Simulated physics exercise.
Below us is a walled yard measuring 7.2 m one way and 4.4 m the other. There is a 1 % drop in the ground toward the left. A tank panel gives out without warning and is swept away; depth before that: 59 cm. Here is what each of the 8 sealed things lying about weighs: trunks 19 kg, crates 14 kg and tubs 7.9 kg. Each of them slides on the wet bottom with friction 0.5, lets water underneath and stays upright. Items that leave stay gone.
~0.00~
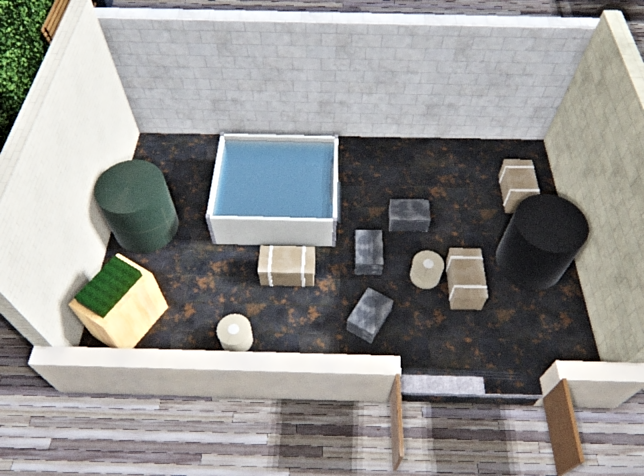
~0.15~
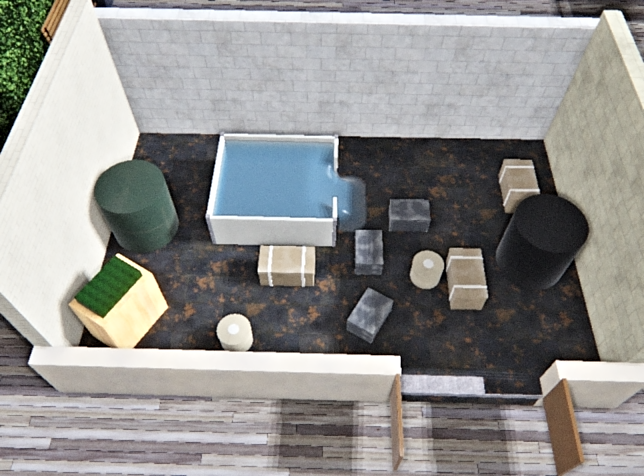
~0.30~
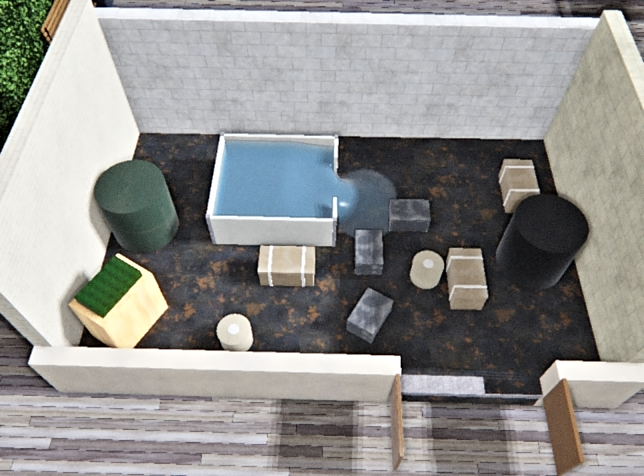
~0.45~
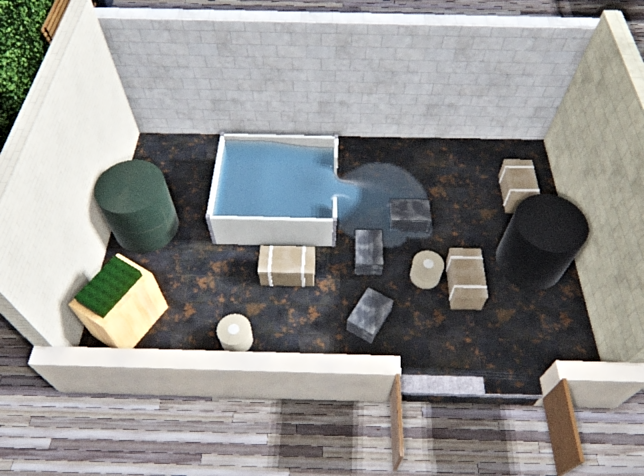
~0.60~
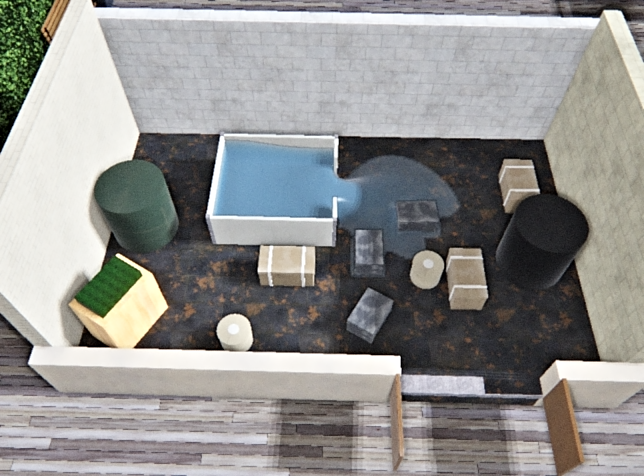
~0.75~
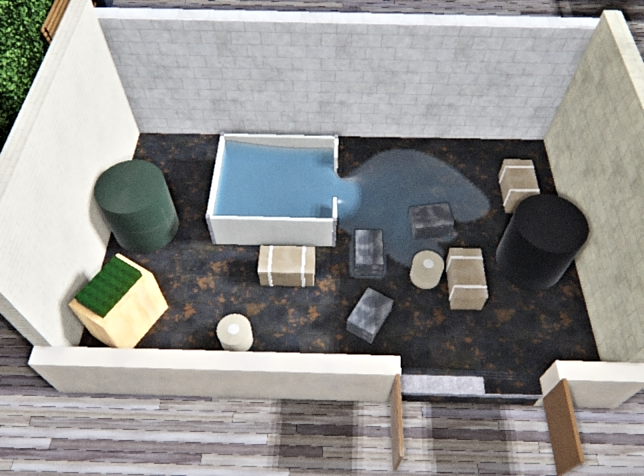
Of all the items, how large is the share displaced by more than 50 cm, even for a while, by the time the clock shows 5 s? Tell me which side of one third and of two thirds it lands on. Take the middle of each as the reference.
It lands between one third and two thirds.
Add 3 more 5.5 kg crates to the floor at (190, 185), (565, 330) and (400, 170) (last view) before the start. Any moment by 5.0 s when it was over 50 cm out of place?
Respectively: Doesn't reach it; tops it; tops it.
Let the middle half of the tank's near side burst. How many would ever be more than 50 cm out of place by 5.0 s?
Then it comes to 4.
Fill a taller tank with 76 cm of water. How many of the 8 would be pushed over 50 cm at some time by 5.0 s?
That would give 4.
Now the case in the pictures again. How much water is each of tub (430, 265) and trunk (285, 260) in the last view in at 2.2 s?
Depth approx. 2 cm / 0 cm.
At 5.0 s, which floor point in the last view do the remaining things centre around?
Roughly at (396, 302).
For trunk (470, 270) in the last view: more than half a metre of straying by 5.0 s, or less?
Verdict: Exceeding.
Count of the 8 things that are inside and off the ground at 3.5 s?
Total: 2.
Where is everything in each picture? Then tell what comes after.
The first frame shows a crate at (410, 210) rests on the ground; a trunk at (287, 259), on the bottom; water covers 3.0 m2; 0 of 8 have shifted.
The second frame shows a crate at (410, 210), on the bottom; a trunk at (287, 259) rests on the ground; water covers 3.4 m2; 0 of 8 have shifted.
The third frame shows a crate at (410, 210), on the bottom; a trunk at (287, 259) rests on the ground; water covers 4.1 m2; 0 of 8 have shifted.
The fourth frame shows a crate at (411, 210) rests on the ground; a trunk at (287, 259), on the bottom; water covers 4.8 m2; 0 of 8 have shifted.
The fifth frame shows a crate at (418, 211) rests on the ground, 12 cm from its start; a trunk at (287, 259), on the bottom; water covers 5.6 m2; 1 of 8 have shifted.
The sixth frame shows a crate at (432, 215) rests on the ground, 34 cm from its start; a trunk at (287, 259), on the bottom; 6.7 m2 under water; 1 of 8 have shifted.
After 1.1 s 1 of 8 are over 50 cm from their spots; 0 afloat.
After 2.2 s 3 of 8 are over 50 cm from their spots; 2 afloat.
After 3.5 s 3 of 8 are over 50 cm from their spots; 2 afloat.
After 5.0 s 4 of 8 are over 50 cm from their spots, and 4 have been at some point; 2 afloat.
